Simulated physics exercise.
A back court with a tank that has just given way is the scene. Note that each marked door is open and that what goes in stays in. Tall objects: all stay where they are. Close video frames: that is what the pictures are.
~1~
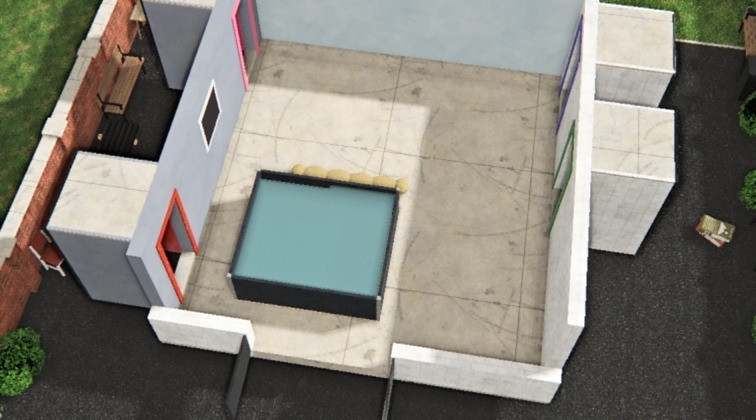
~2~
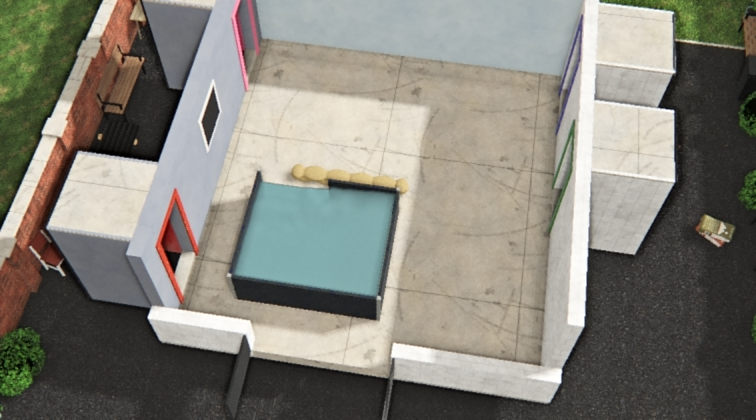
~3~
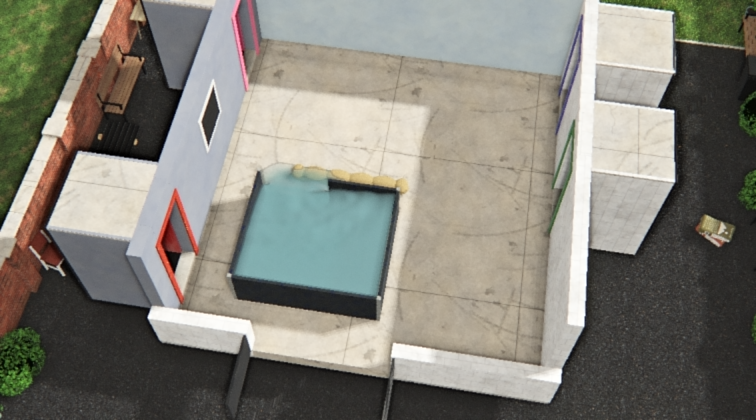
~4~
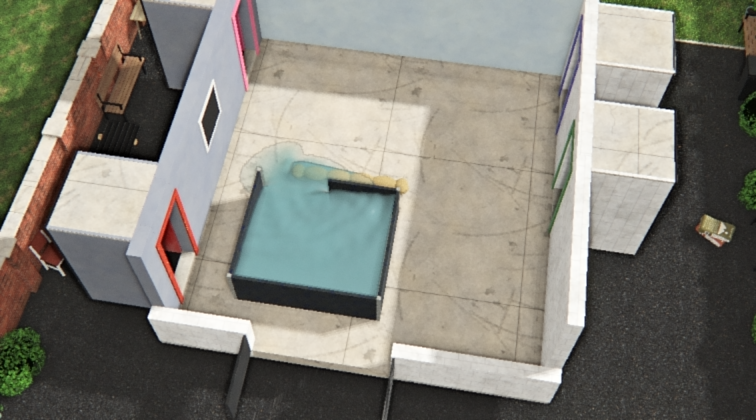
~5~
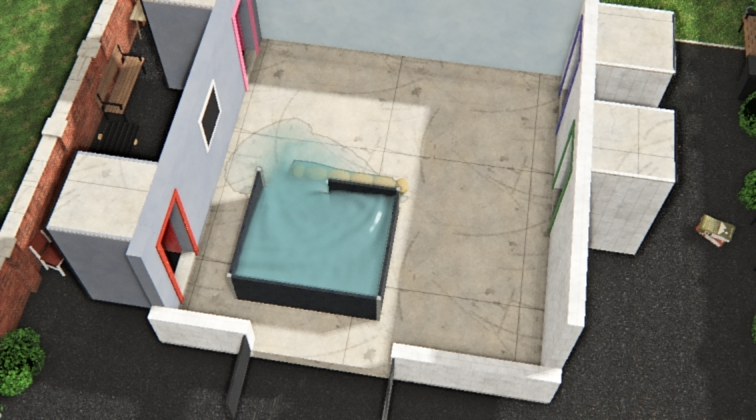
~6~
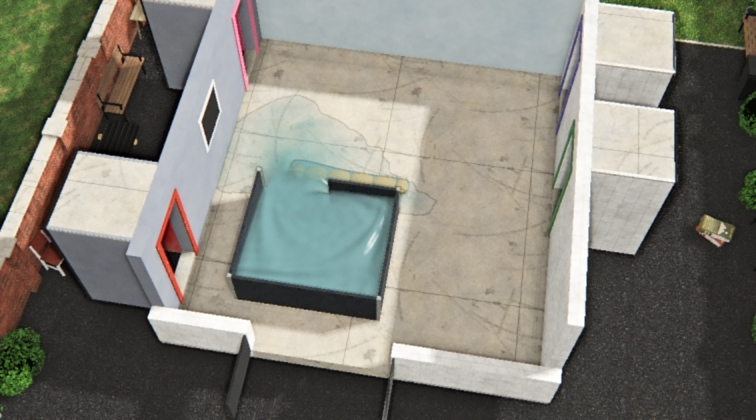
Water pours through a gap in the open tank's far side and spreads across the floor.
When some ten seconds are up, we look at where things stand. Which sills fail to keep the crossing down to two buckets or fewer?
Pink door: Over the line on that one; red door: Not over the line on that one; green door: Over the line on that one; blue door: Not over the line on that one.
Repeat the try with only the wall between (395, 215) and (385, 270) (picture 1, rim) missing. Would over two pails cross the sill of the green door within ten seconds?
Green door takes more.
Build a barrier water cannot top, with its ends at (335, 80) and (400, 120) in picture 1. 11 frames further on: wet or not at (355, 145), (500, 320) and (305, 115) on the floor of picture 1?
Taking the points in order, they are inundated, high and dry and inundated.
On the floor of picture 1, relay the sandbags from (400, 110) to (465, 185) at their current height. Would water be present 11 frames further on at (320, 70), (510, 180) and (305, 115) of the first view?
Taking the spots in turn: Submerged, untouched and submerged.
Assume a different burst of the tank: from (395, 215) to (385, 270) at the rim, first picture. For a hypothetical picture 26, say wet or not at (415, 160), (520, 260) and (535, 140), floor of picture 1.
In the order you gave them, I get still bare, drenched, drenched.
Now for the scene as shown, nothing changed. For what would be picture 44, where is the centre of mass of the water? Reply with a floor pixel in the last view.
Estimate: (376, 174).
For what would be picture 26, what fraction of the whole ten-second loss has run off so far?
I'd put it near 20 in a hundred.
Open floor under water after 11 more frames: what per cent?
About 50 in a hundred.
A moment on, water covers 35 % of the floor; the pink door wet at the sill, nothing in, the red door not reached, the green door not reached, the blue door not reached.
Next, water covers 50 % of the floor; the pink door wet at the sill, nothing in, the red door not reached, the green door wet at the sill, nothing in, the blue door not reached.
Then, water covers 70 % of the floor; the pink door over two buckets in, the red door wet at the sill, nothing in, the green door under two buckets in, the blue door not reached.
Later, water covers 85 % of the floor; the pink door far over two buckets in, the red door wet at the sill, nothing in, the green door over two buckets in, the blue door wet at the sill, nothing in.
In the end, water covers 95 % of the floor; the pink door far over two buckets in, the red door wet at the sill, nothing in, the green door over two buckets in, the blue door wet at the sill, nothing in.
